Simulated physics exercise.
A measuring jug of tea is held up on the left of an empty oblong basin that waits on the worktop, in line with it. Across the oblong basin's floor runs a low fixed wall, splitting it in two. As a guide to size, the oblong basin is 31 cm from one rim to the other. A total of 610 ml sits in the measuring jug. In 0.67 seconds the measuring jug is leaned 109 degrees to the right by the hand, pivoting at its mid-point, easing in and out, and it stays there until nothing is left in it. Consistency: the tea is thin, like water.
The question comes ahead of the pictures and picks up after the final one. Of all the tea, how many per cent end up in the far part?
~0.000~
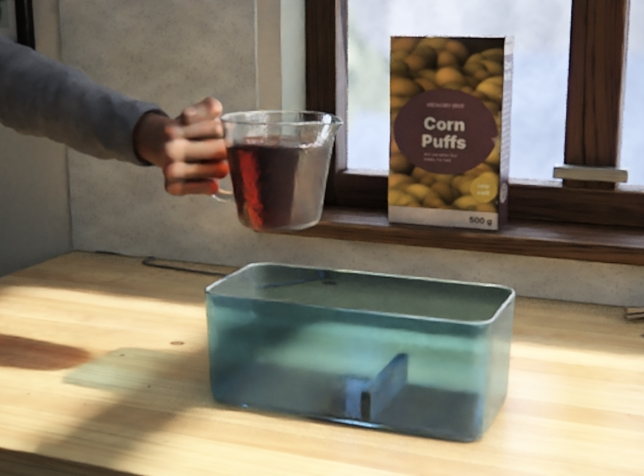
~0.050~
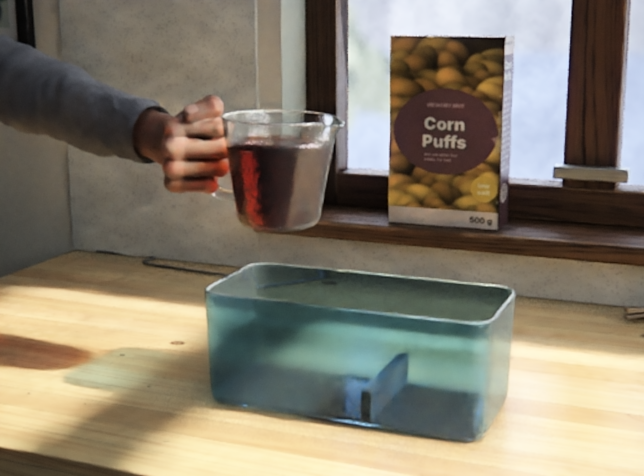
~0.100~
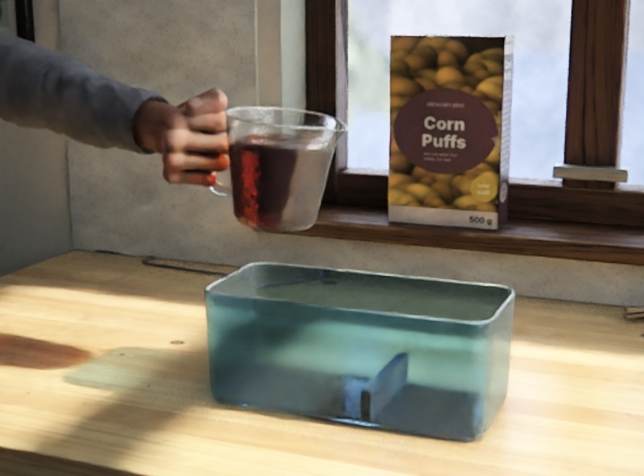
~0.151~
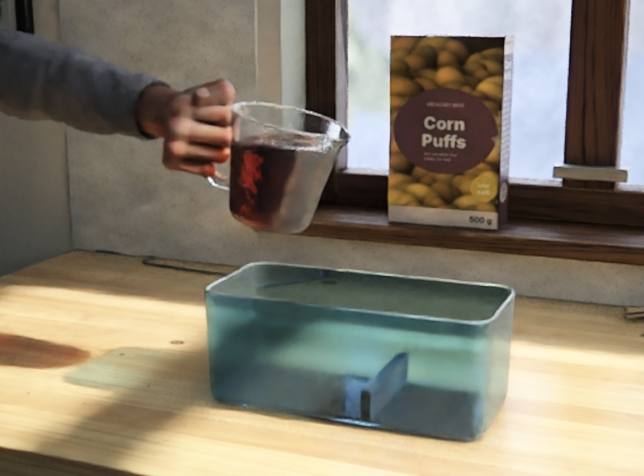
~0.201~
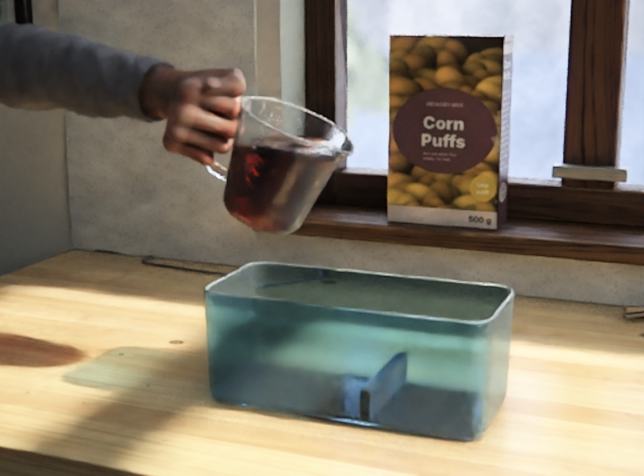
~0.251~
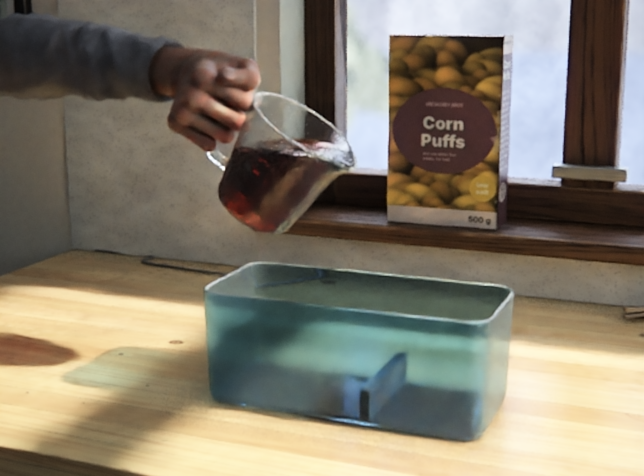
Roughly 45 per cent.
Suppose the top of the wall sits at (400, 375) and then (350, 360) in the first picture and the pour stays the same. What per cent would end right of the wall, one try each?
Result: 25 per cent, then 90 per cent.
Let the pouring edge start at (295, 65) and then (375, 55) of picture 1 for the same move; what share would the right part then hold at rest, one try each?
10 per cent first, 75 per cent second.
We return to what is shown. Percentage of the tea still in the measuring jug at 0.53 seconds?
I'd put it near 48 percent.
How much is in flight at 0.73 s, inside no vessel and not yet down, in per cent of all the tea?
Something like 8 per cent is in the air then.
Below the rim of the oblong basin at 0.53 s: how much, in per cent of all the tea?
26 %, more or less.
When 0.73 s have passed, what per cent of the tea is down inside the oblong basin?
Looks like about 86 % of the whole amount.
After 0.53 s the tilt is 97° and 47 per cent is still to pour, 5 is left of the wall and 21 right of it.
After 0.73 s the tilt is 109° and 5 per cent is still to pour, 41 is left of the wall and 45 right of it.
After 0.94 s the tilt is 109° and 0 per cent is still to pour, 53 is left of the wall and 45 right of it.
After 1.17 s the tilt is 109° and 0 per cent is still to pour, 54 is left of the wall and 45 right of it.
In the end 54 per cent lies left of the wall, 45 right of it and 2 outside.
